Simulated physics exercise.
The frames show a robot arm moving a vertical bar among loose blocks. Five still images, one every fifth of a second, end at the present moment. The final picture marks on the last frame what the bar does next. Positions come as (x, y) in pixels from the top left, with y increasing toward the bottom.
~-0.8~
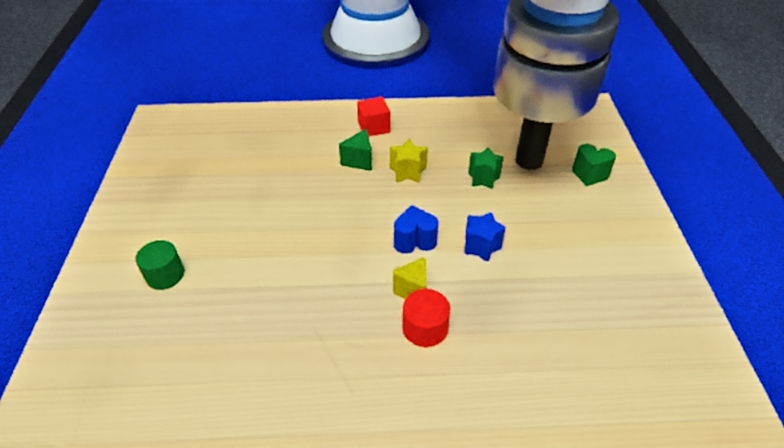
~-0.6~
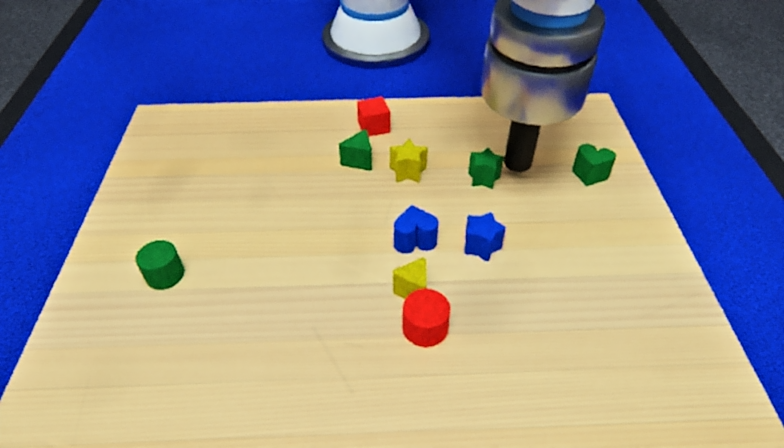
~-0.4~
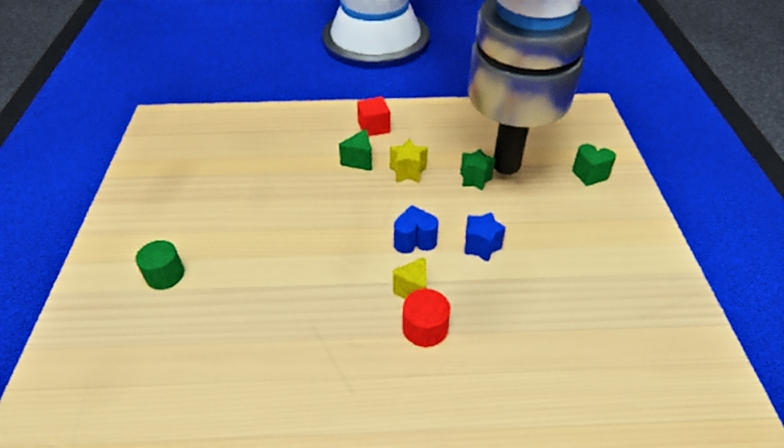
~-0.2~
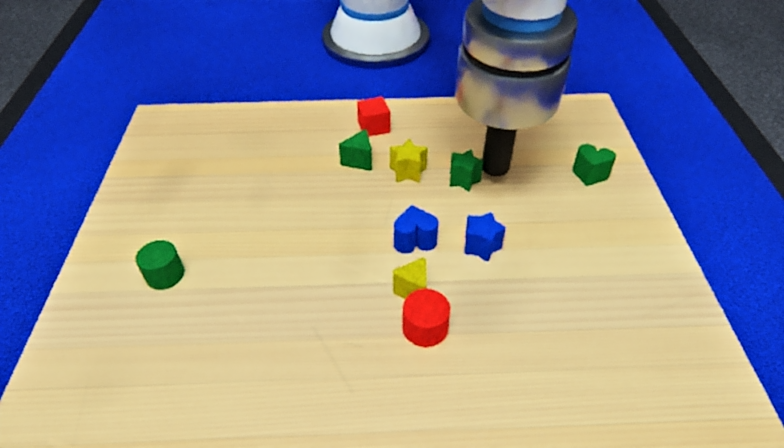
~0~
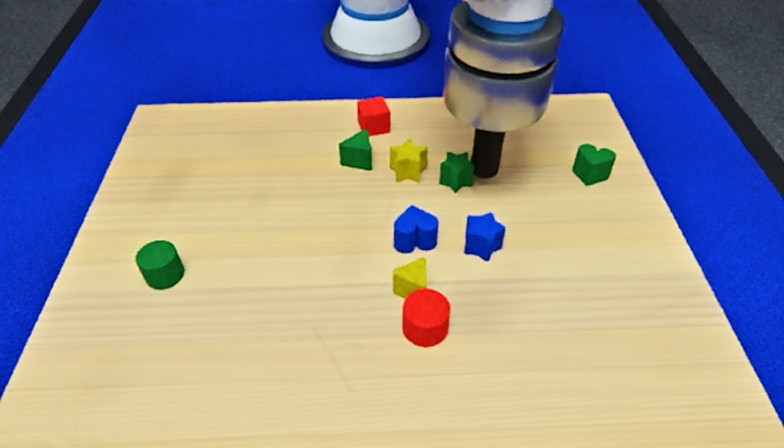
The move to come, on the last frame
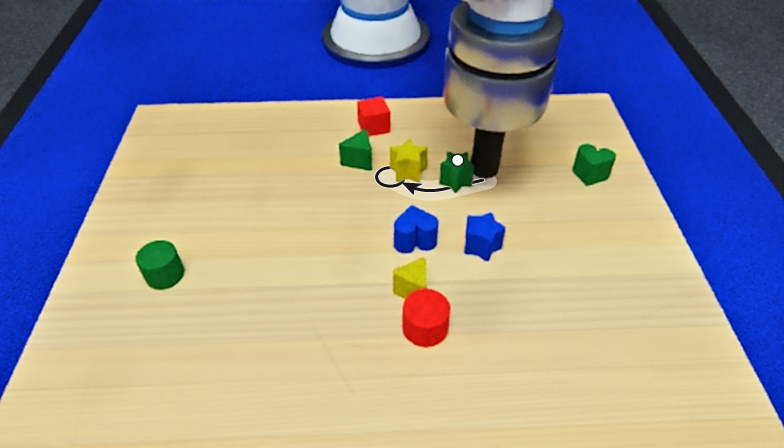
A robot arm with a metal cylinder and black bar stands over a pale wooden board on blue cloth, viewed from a fixed, raised position. A red cube, green triangle and yellow star sit near the top, blue heart and star mid-board, yellow triangle and red cylinder below, green pieces either side. The bar slides left, meets the green star and pushes it slightly toward the yellow star.
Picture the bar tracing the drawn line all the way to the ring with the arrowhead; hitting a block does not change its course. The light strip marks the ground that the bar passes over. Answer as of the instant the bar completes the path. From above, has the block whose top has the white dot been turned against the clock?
My answer is yes.
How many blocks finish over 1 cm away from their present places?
I predict three or more.
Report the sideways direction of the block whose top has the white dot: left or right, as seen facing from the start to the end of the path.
Slides left.
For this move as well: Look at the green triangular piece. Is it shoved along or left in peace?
At the end, its place is different.
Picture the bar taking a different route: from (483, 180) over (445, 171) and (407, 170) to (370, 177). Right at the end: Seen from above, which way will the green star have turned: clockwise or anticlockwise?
It spins against the clock.
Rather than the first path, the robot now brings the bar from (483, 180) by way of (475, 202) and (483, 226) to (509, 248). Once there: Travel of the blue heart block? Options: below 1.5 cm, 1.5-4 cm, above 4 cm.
Below 1.5 cm.
The drawn path runs from (483, 180) by way of (452, 187) and (418, 189) to (390, 177); the dot is on the green star.
What follows on the original path. One third of the way, bar at (452, 178); green star at (427, 167).
Two thirds of the way, bar at (418, 180); yellow star at (392, 150), turned 80° clockwise; green star at (392, 169).
At the end, bar at (390, 167); green triangular piece at (348, 133); yellow star at (375, 141), turned 105° clockwise; blue heart block not moved; green star at (372, 168), turned 35° anticlockwise.
